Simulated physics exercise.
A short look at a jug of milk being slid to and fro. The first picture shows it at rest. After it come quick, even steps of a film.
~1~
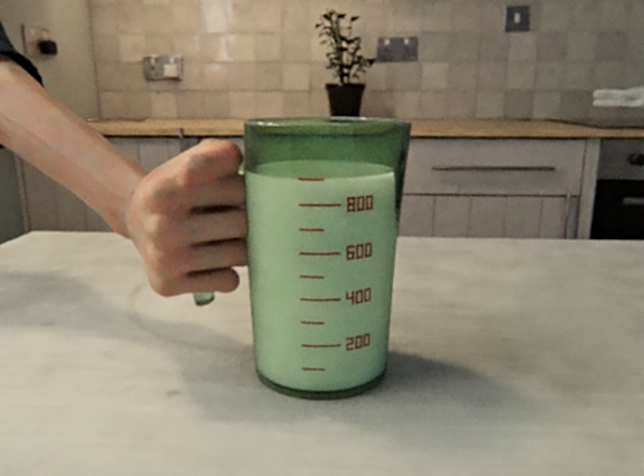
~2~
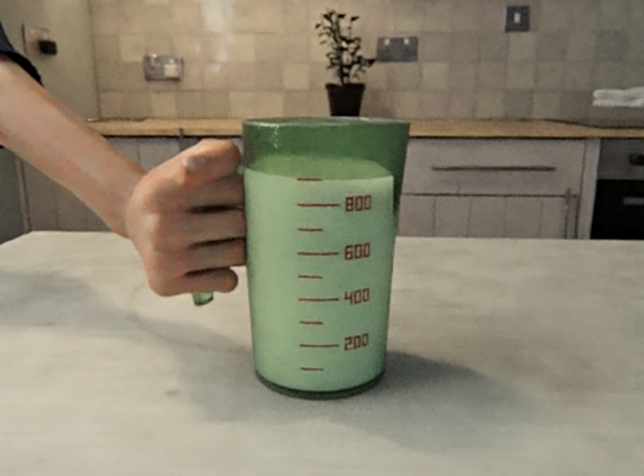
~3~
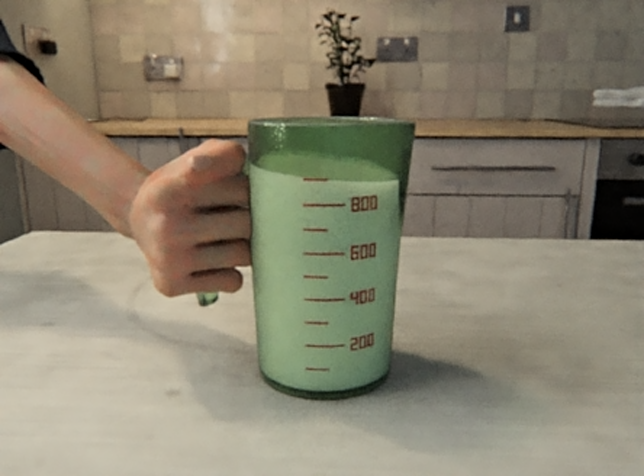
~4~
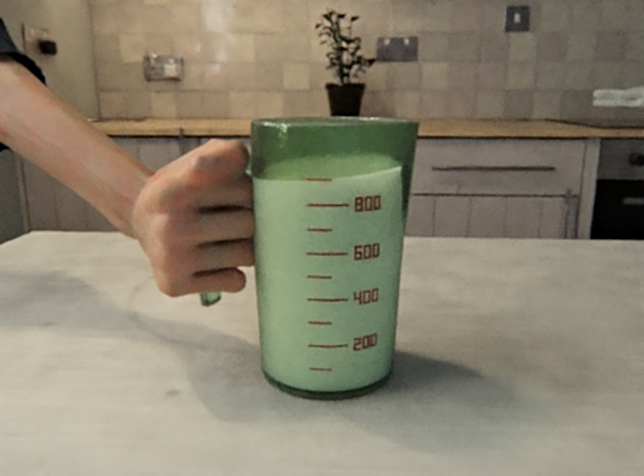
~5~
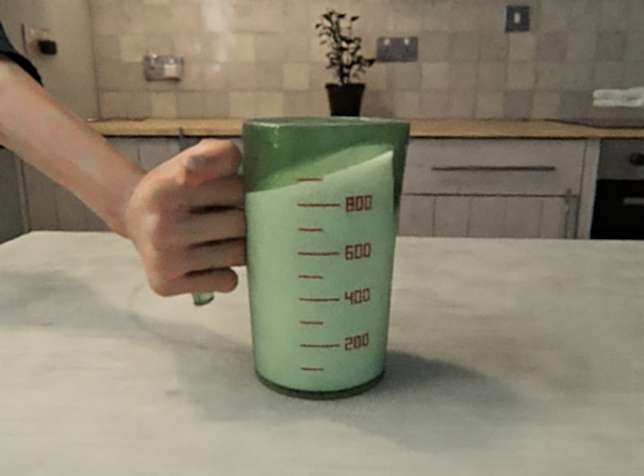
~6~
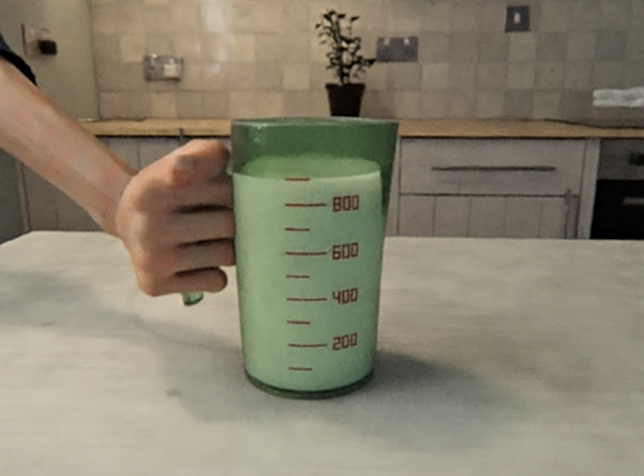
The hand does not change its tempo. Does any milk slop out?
It spills.
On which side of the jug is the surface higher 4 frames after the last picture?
Higher on the right side.
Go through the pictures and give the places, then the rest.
The first frame shows jug (321, 245) about three quarters full; at rest.
The second frame shows jug about three quarters full, surface at (319, 170); surface a little higher on the left.
The third frame shows jug (325, 245) about three quarters full; surface a little higher on the left.
The fourth frame shows jug about three quarters full, surface at (329, 170); surface a little higher on the right.
The fifth frame shows jug (320, 245) about three quarters full; surface much higher on the right.
The sixth frame shows jug about three quarters full, surface at (309, 170); surface about level.
A moment on, the highest wave so far goes over the rim.
When it is over, the highest wave so far goes over the rim; some is on the top.
